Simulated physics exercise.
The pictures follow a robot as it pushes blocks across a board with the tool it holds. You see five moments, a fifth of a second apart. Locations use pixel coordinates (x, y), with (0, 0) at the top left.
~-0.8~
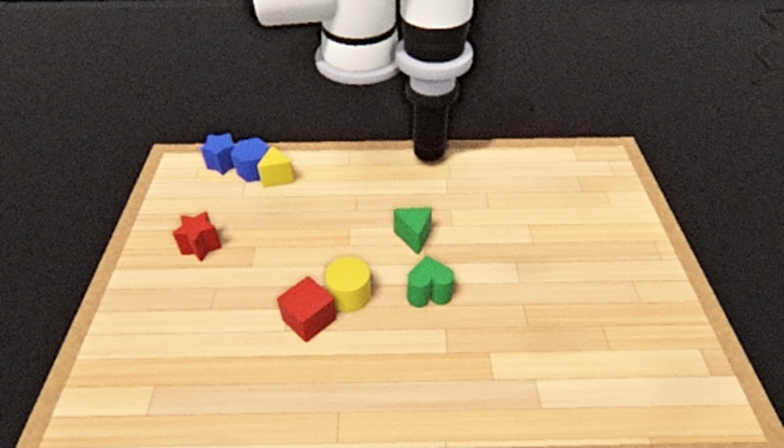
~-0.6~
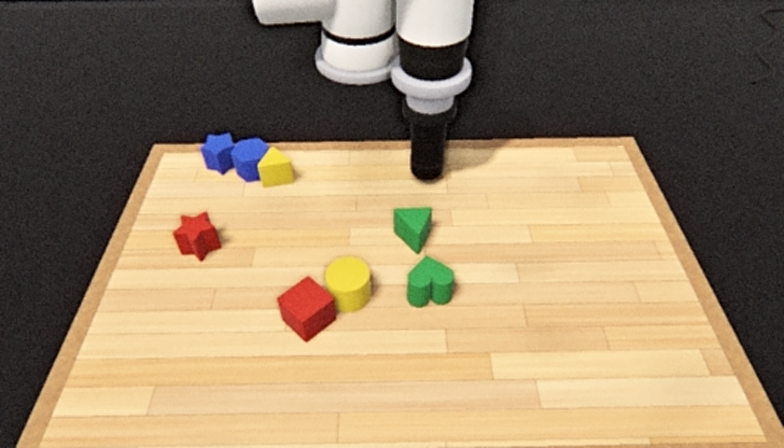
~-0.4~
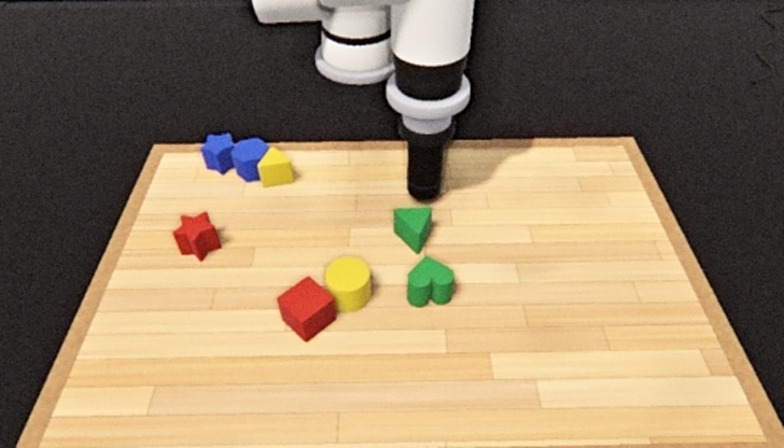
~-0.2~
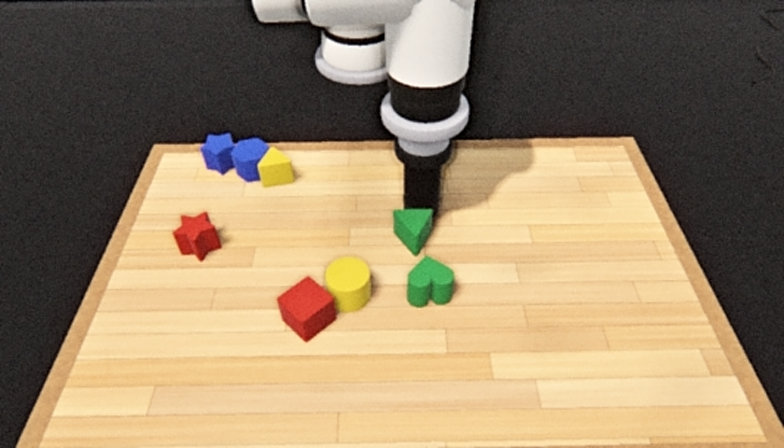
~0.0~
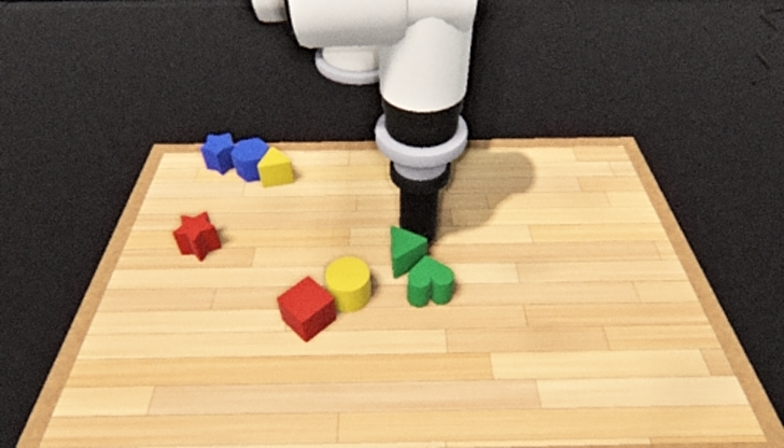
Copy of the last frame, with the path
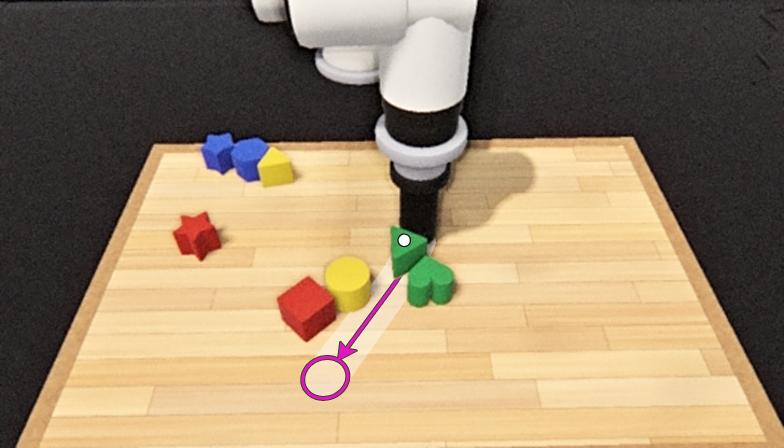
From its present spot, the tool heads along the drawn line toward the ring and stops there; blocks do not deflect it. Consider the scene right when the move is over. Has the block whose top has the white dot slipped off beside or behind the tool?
I expect not.
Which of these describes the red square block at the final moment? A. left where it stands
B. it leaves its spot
Choice B: It leaves its spot.
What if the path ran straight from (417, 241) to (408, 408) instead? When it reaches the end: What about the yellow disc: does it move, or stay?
The yellow disc keeps its place.
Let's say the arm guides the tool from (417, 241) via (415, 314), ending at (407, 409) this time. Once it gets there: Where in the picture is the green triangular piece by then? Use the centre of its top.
Pixel (378, 293).
Path on the board, from (417, 241) via (396, 282) and (363, 327), ending at (325, 377); the dot is on the green triangular piece.
What follows on the original path. One third of the way, tool at (395, 276); yellow disc at (344, 275); green triangular piece at (380, 286).
Two thirds of the way, tool at (362, 320); red square block at (294, 301); yellow disc at (332, 278); green triangular piece at (339, 333), turned 15° clockwise.
At the end, tool at (324, 371); red square block at (294, 301); yellow disc at (332, 278); green triangular piece at (300, 391); green heart-shaped block in place.
